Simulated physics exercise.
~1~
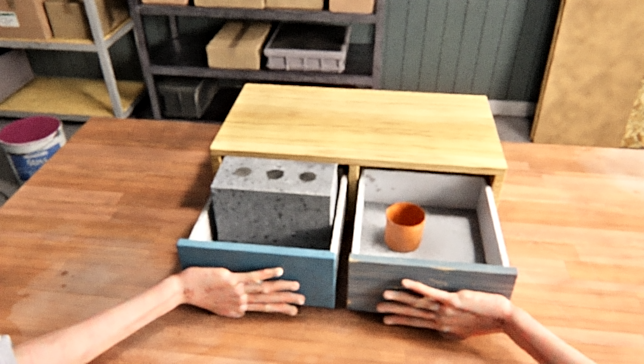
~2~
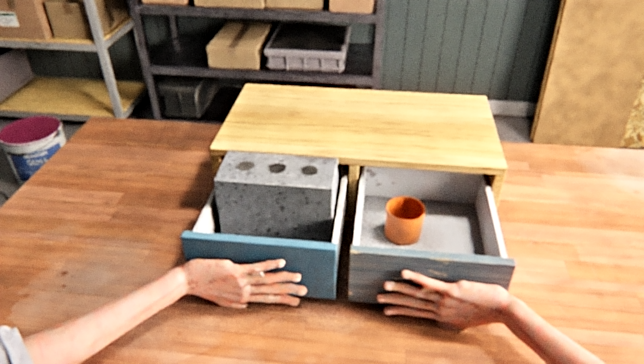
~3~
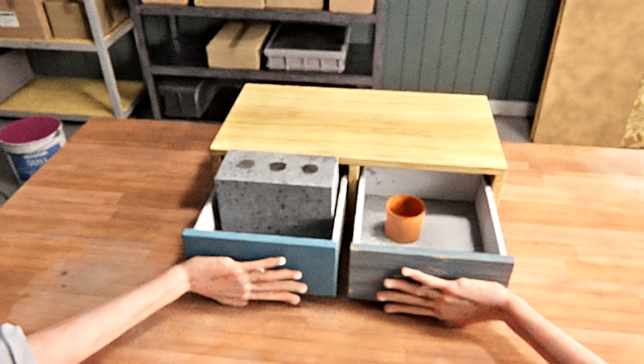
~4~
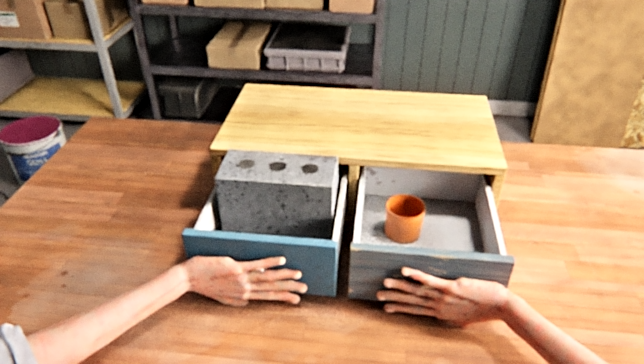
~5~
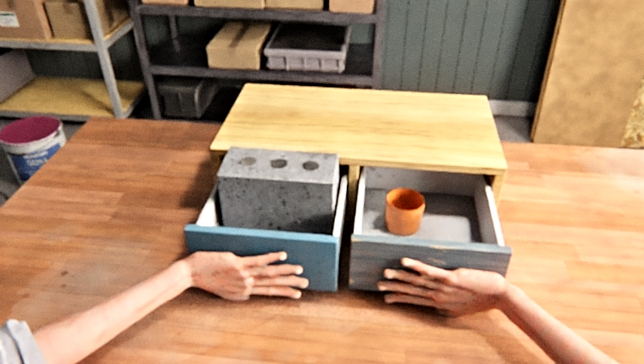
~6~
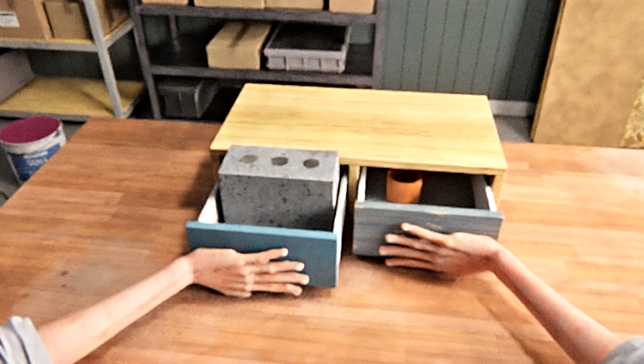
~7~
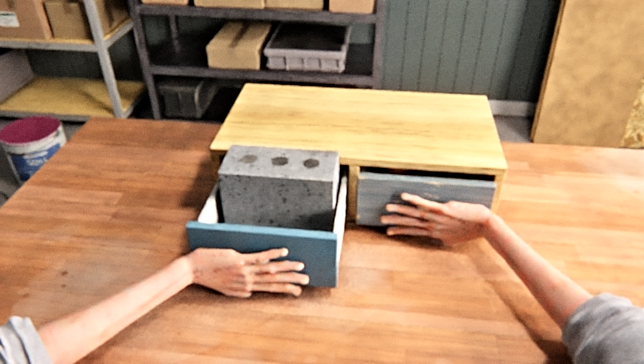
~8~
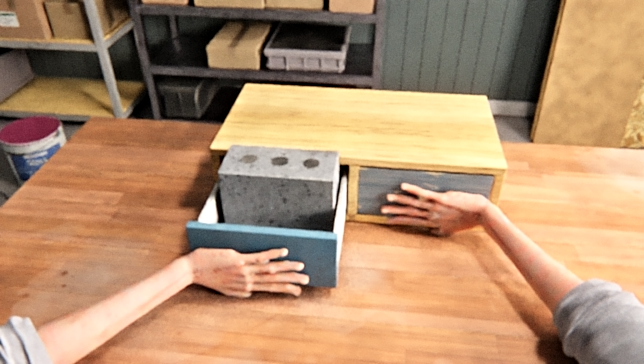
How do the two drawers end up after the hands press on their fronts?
The right drawer closes flush with the chest, while the left drawer jams and stays open with the grey brick standing in it.
